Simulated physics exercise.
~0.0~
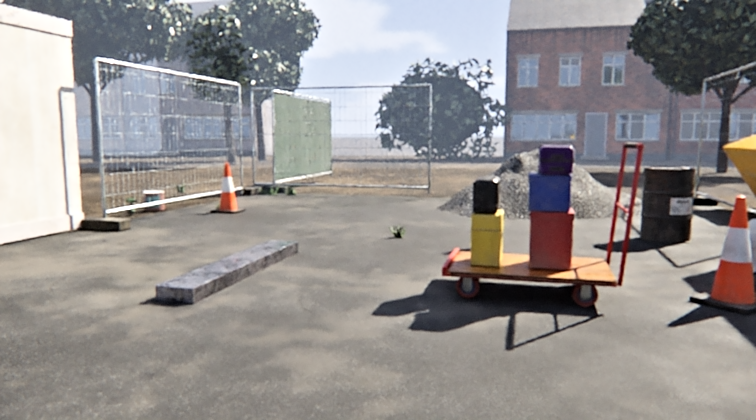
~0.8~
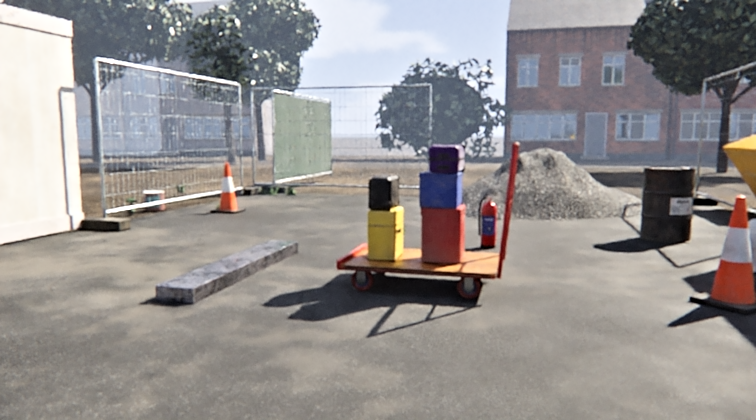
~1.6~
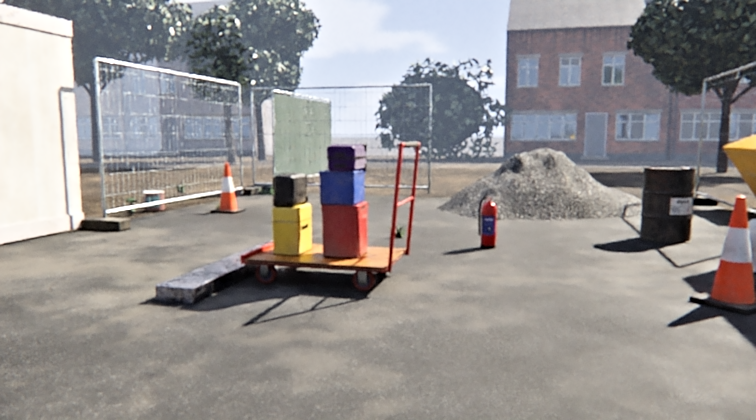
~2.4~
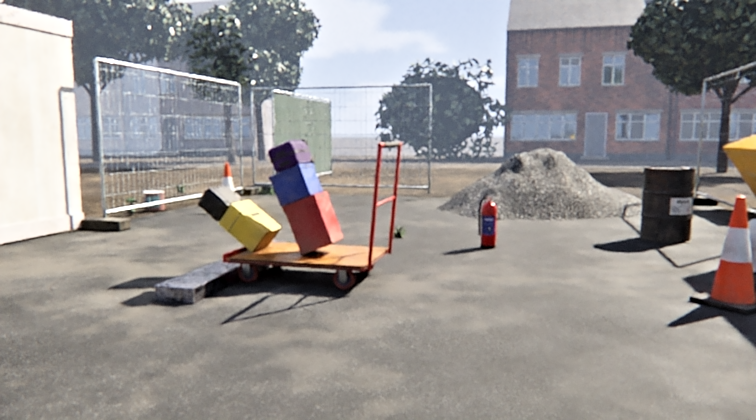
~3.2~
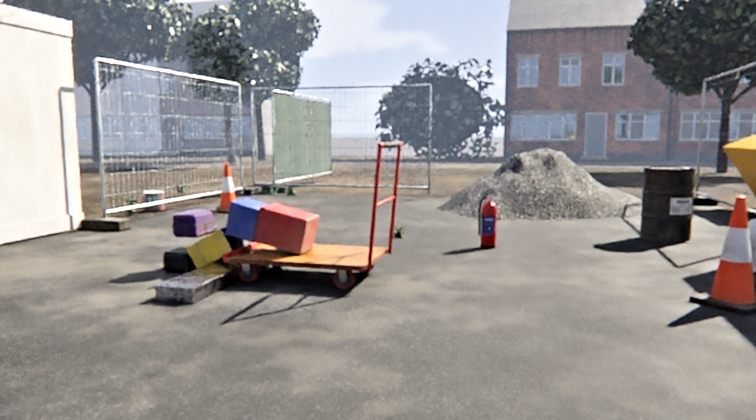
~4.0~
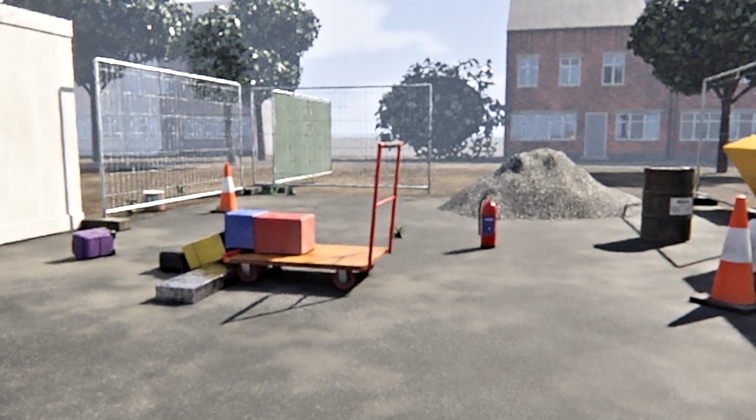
The video shows an orange cart carrying stacked coloured boxes rolling left across a paved yard until it stops at a low kerb, where the stacks topple forward. The purple, black and yellow boxes end up on the ground, while the red and blue ones stay lying on the deck.
